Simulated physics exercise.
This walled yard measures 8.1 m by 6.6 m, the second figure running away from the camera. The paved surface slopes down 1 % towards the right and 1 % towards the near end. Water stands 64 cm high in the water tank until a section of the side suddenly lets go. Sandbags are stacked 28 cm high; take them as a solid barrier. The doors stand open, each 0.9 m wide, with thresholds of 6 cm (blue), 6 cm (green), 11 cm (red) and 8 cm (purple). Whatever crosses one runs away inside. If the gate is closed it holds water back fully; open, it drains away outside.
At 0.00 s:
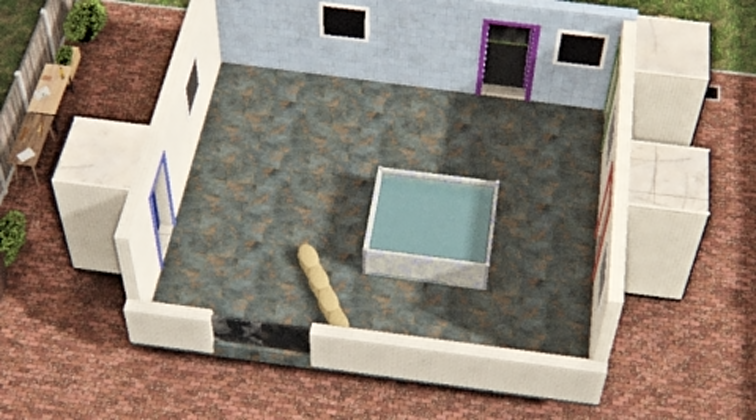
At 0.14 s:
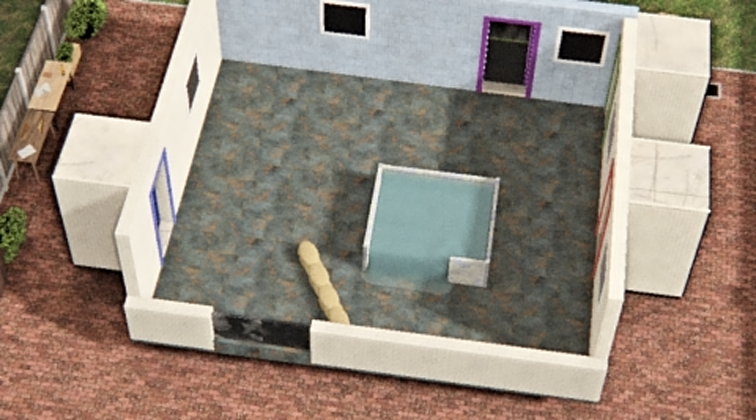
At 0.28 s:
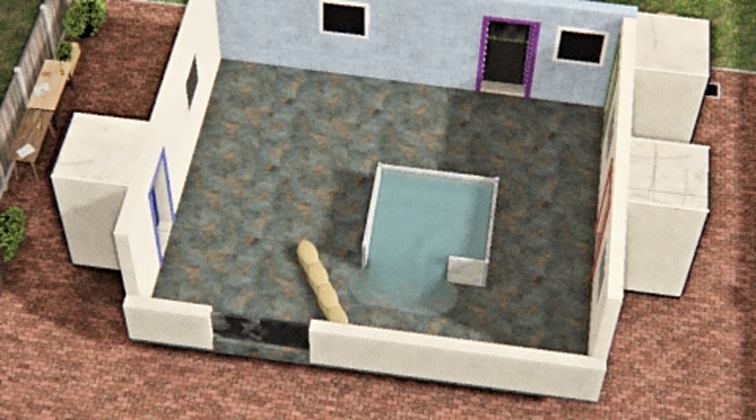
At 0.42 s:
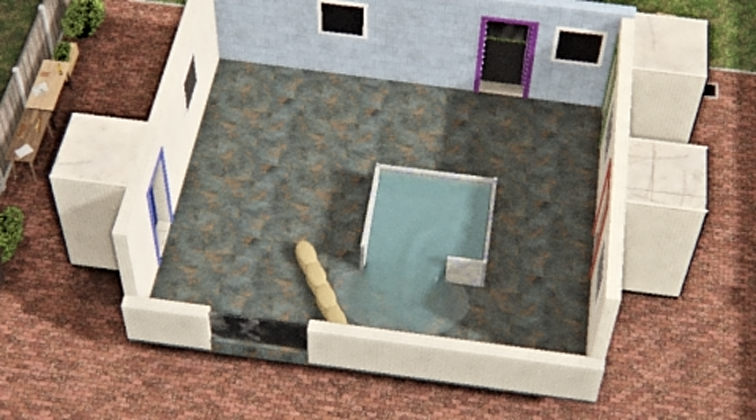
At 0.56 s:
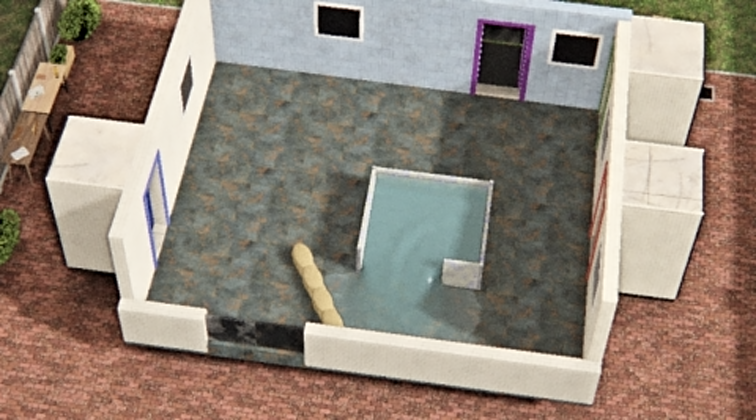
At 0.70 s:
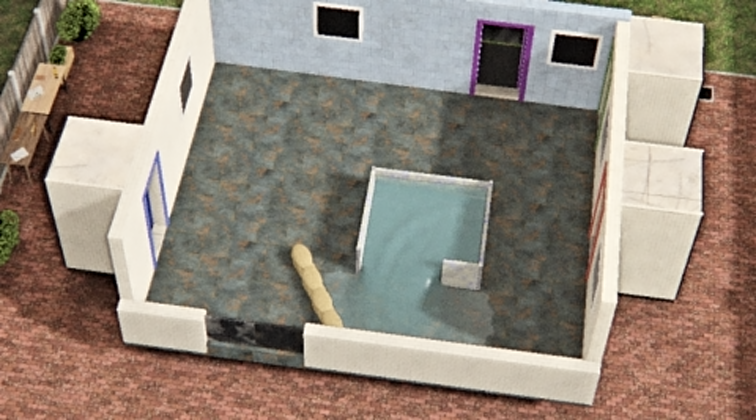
Walled yard with a water tank losing most of its near wall, water pouring out and spreading across the dark floor.
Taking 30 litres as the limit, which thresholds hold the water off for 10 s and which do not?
Door by door: At the blue door it keeps below the limit; at the green door it passes the limit; at the red door it stays under the limit; at the purple door it does not reach the limit.
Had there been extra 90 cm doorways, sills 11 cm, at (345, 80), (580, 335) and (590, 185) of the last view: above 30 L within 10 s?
In turn: Below, past it, not over.
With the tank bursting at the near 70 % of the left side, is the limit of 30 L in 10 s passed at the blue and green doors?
Against that limit: Blue past it, green under.
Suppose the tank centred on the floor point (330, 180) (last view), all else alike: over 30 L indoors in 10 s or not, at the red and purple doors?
Then: Red not over, purple below.
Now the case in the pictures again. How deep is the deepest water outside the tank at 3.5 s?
Roughly 32 cm.
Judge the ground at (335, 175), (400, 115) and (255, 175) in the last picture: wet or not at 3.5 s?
In turn: Wet, not reached, dry.
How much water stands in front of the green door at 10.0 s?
About 12.0 cm.
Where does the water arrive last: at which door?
Last comes the purple one.
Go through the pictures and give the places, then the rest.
The first frame shows the water tank at (432, 218) is whole and still, 64 cm deep.
In the second frame, water pours out at (408, 266) and has run 0.8 m, to (448, 289); typically 9 cm deep outside, 64 cm at the water tank's back.
In the third frame, the front is at (355, 290), 1.0 m from the gap at (407, 267); 1.3 m2 of floor is under water; 64 cm left at the back of the water tank.
In the fourth frame, water pours out at (405, 267) and has run 1.4 m, to (422, 335); typically 10 cm deep outside, 63 cm at the water tank's back.
In the fifth frame, the front is at a hidden place, 1.9 m from the gap at (401, 271); 3.9 m2 of floor is under water; 57 cm left at the back of the water tank.
In the sixth frame, the front is at a hidden place, 2.2 m from the gap at (401, 271); 4.3 m2 of floor is under water; 53 cm left at the back of the water tank.
After 1.4 s water covers 10 % of the floor and is deepest (50 cm) near (355, 353); blue door not reached, green door not reached, red door not reached, purple door not reached.
After 2.2 s water covers 25 % of the floor and is deepest (41 cm) near (365, 354); blue door not reached, green door not reached, red door not reached, purple door not reached.
After 3.5 s water covers 45 % of the floor and is deepest (32 cm) near (564, 382); blue door 7 cm at the sill, 2 L in, green door not reached, red door 11 cm at the sill, 0 L in, purple door not reached.
After 6.0 s water covers 85 % of the floor and is deepest (20 cm) near (554, 381); blue door 3 cm at the sill, 4 L in, green door 8 cm at the sill, 4 L in, red door 9 cm at the sill, 1 L in, purple door 8 cm at the sill, 0 L in.
After 10.0 s water covers 95 % of the floor and is deepest (13 cm) near (574, 383); blue door 1 cm at the sill, 4 L in, green door 12 cm at the sill, 67 L in, red door 7 cm at the sill, 1 L in, purple door 7 cm at the sill, 4 L in.
